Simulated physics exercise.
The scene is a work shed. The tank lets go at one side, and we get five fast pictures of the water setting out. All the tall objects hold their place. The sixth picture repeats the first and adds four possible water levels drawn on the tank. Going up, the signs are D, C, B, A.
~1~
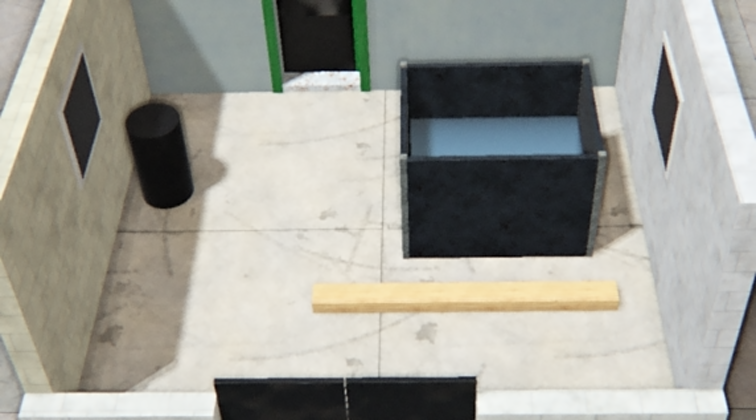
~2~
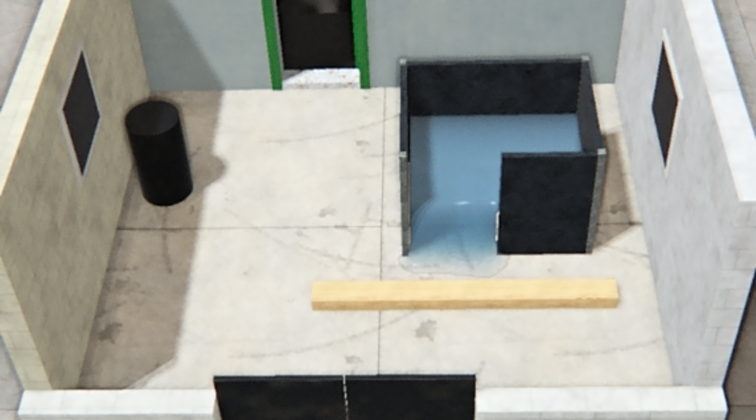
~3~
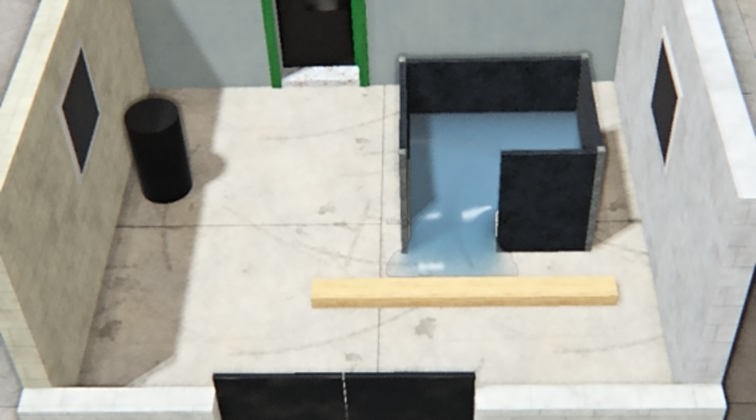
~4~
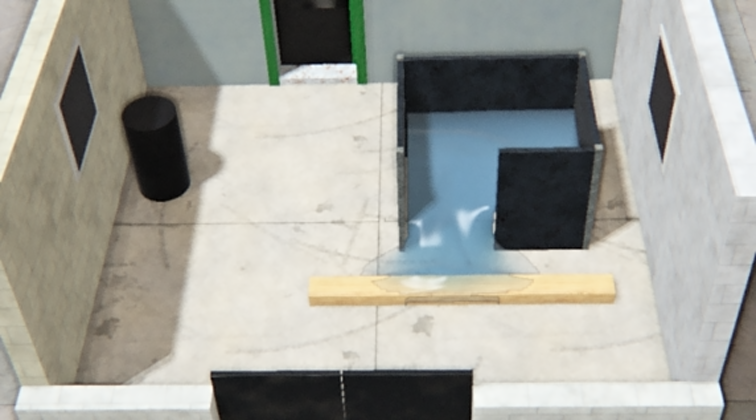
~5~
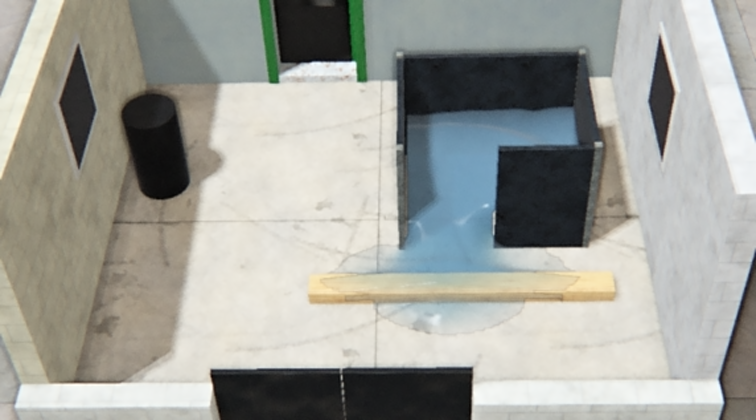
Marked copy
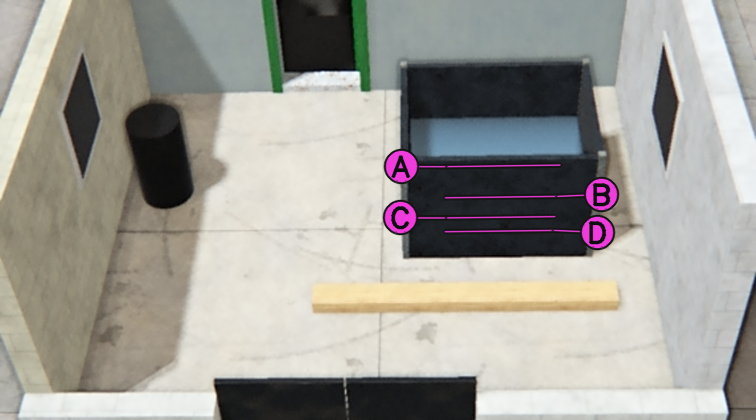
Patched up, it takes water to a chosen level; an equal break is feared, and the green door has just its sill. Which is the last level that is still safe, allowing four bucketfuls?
I would pick line B.
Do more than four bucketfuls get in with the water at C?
No, not at all.
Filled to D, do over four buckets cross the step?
No, not at all.
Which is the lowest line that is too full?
It is A.
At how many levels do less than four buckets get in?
Three of the four.
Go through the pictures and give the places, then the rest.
Water in the tank at rest, its middle at (496, 160); foot of the green doorway at (322, 91); shut gate at (346, 388).
Water covers 1 % of the ground and shows as far out as (499, 260).
Water covers 2 % of the ground and shows as far out as (500, 285).
Water covers 4 % of the ground and shows as far out as (535, 283).
Water covers 8 % of the ground and shows as far out as (579, 280).
On the marked copy, A at (502, 165); B at (501, 197); C at (499, 217); D at (499, 231); from the bottom up D, C, B, A.
If A is chosen, about 11 bucketfuls get in.
If B is chosen, a bucket or two gets in.
If C is chosen, nothing gets over.
If D is chosen, nothing gets over.
